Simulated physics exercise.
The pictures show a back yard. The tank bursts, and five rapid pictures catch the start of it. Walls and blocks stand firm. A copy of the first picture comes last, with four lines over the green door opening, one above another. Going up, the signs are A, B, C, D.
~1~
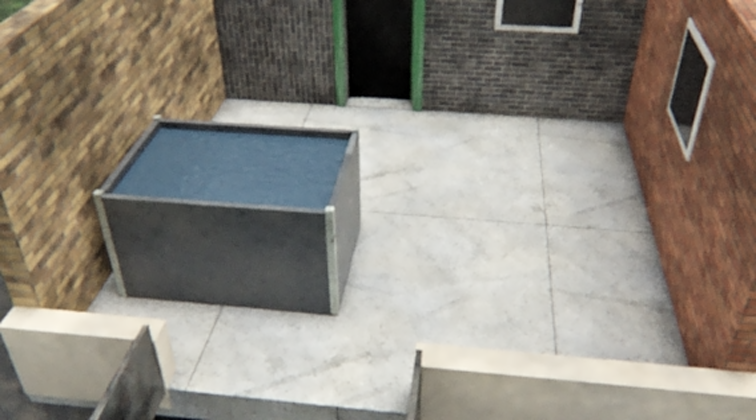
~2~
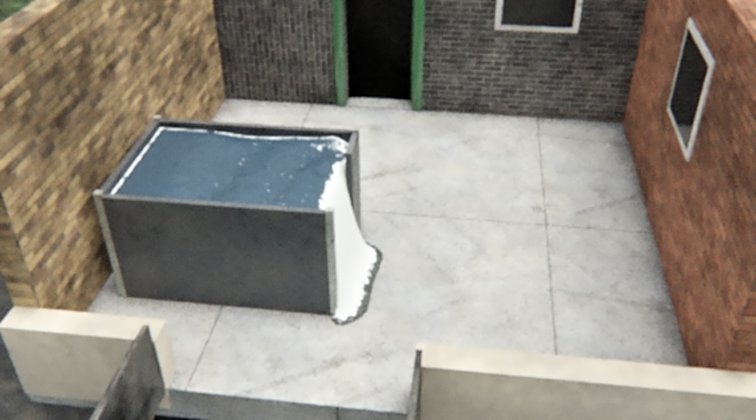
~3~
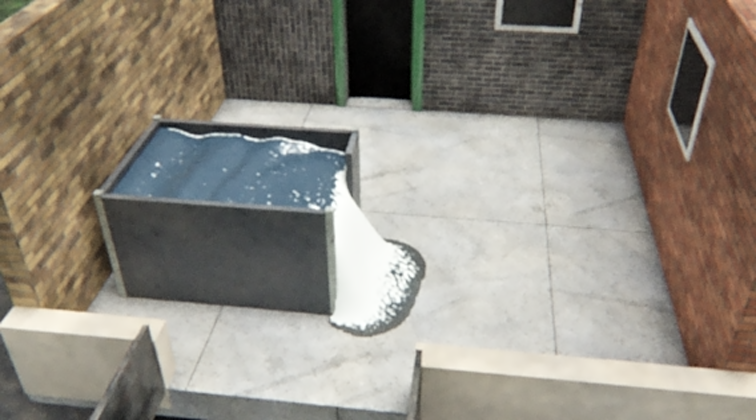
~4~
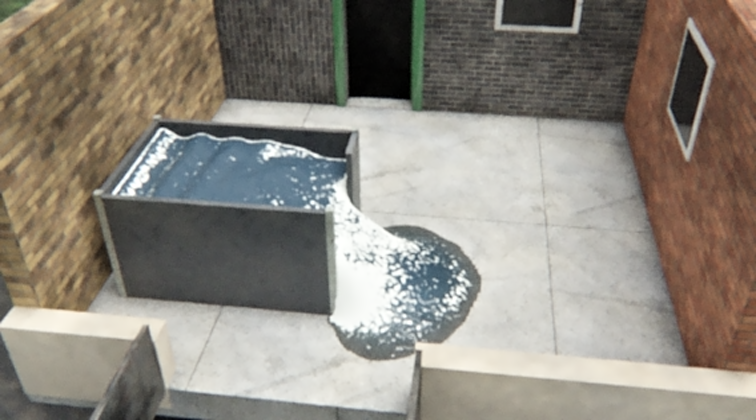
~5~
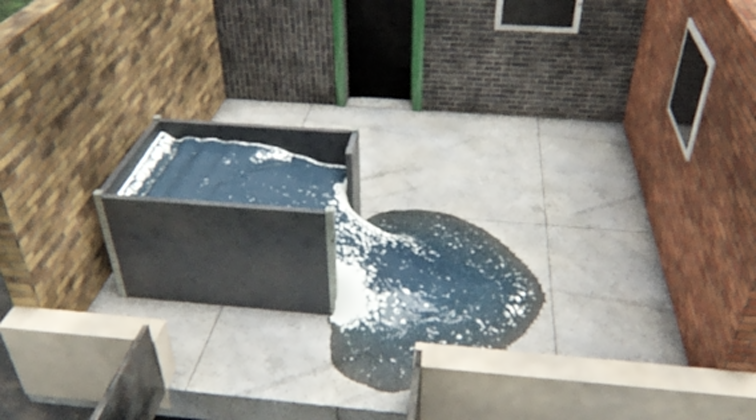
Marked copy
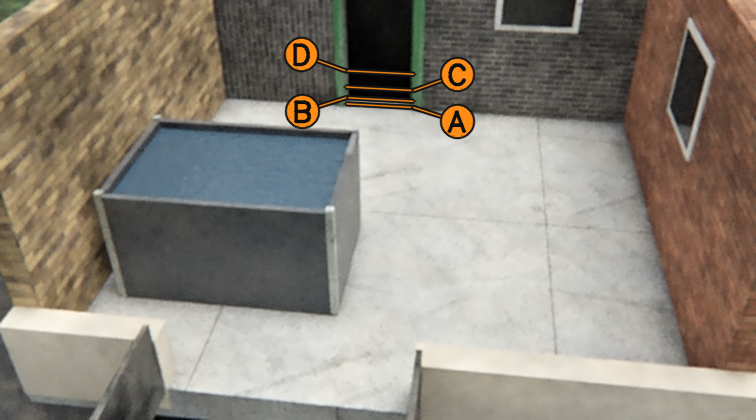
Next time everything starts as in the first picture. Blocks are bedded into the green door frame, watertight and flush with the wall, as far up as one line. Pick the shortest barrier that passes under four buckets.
Use height B.
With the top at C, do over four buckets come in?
No, that is safe.
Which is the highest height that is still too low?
The answer is A.
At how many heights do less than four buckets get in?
Three of them.
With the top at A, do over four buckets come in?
Yes, it does.
In orange, A at (379, 105); B at (379, 99); C at (379, 88); D at (379, 72); from the bottom up A, B, C, D.
Choosing A, about 9 bucketfuls get in.
Choosing B, a splash gets over, under a bucket.
Choosing C, nothing gets over.
Choosing D, nothing gets over.
